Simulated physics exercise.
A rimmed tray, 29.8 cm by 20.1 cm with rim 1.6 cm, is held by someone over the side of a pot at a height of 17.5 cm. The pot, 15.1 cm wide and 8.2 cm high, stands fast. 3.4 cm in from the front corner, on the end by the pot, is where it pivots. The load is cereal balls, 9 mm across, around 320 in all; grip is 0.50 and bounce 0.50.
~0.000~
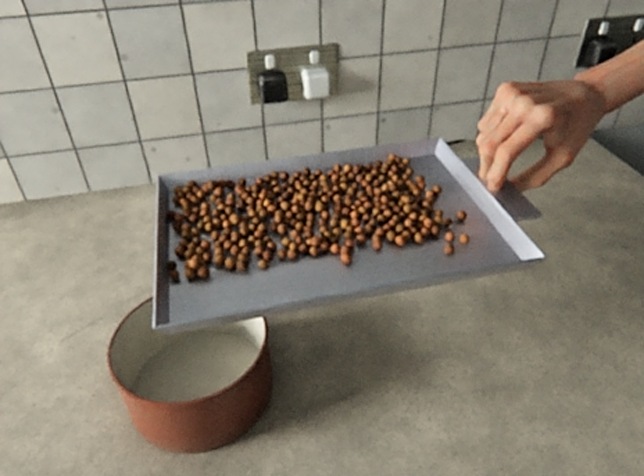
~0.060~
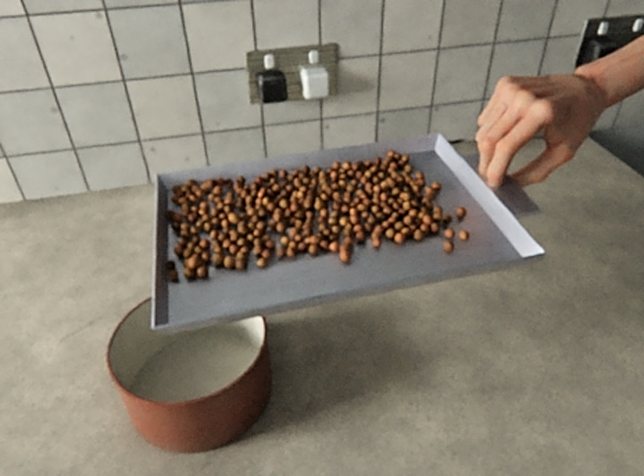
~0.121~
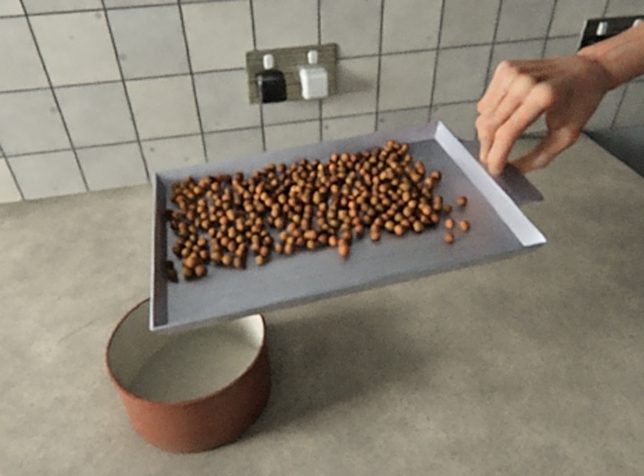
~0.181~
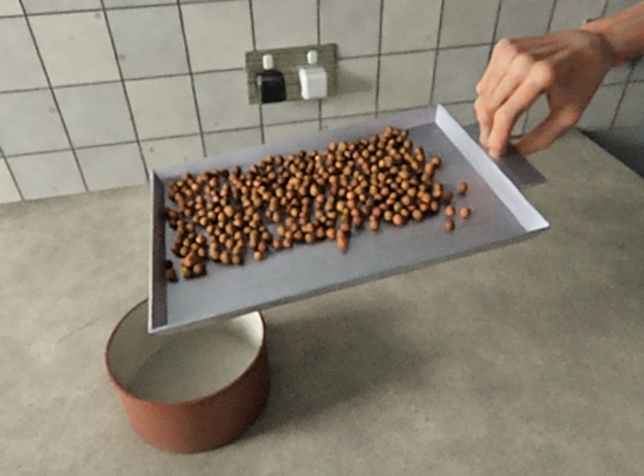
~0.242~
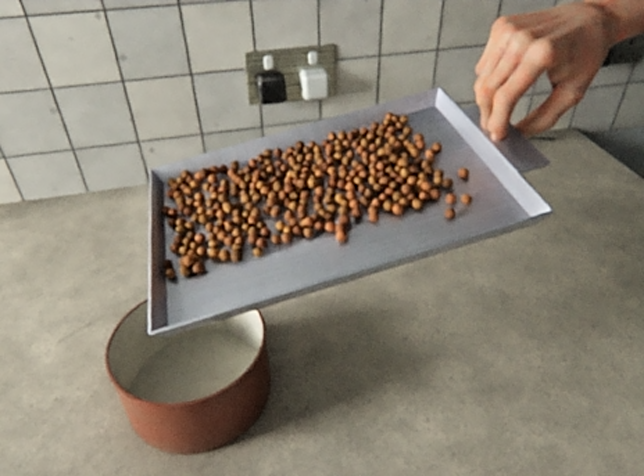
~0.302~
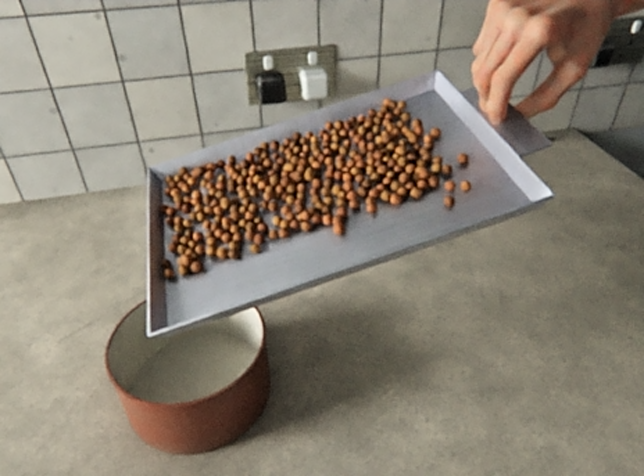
A grey tray of small brown balls tilting gradually as a hand raises its right end above a reddish-brown pot.
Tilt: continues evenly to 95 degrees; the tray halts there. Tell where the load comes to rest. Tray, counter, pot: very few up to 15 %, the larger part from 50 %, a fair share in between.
Tray very few; counter the larger part; pot a fair share.
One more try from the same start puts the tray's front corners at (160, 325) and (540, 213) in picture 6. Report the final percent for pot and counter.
Pot 10, counter 90.
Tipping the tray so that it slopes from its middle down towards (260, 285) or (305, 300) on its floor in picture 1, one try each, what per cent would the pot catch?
That would be close to 5 per cent and then close to 0 per cent.
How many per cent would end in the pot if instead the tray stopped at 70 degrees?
Near 35 %, then.
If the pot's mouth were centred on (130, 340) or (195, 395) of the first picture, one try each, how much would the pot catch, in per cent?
Some 50 and 65 per cent.
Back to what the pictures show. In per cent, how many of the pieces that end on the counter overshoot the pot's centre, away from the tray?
About 90 per cent.
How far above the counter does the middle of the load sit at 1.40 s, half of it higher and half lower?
Some 10 cm above the counter.
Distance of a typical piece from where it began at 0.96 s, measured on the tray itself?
Roughly 11 cm.
Then, at 0.96 s, tilt 52 degrees; the tray holds 95 %, the pot 0 %.
After 1.40 s, tilt 78 degrees; the tray holds 35 %, the pot 15 %.
After 1.91 s, tilt 95 degrees; the tray holds 0 %, the pot 35 %.
In the end, at 2.4 s, tray 0 %, counter 65 %, pot 35 %.
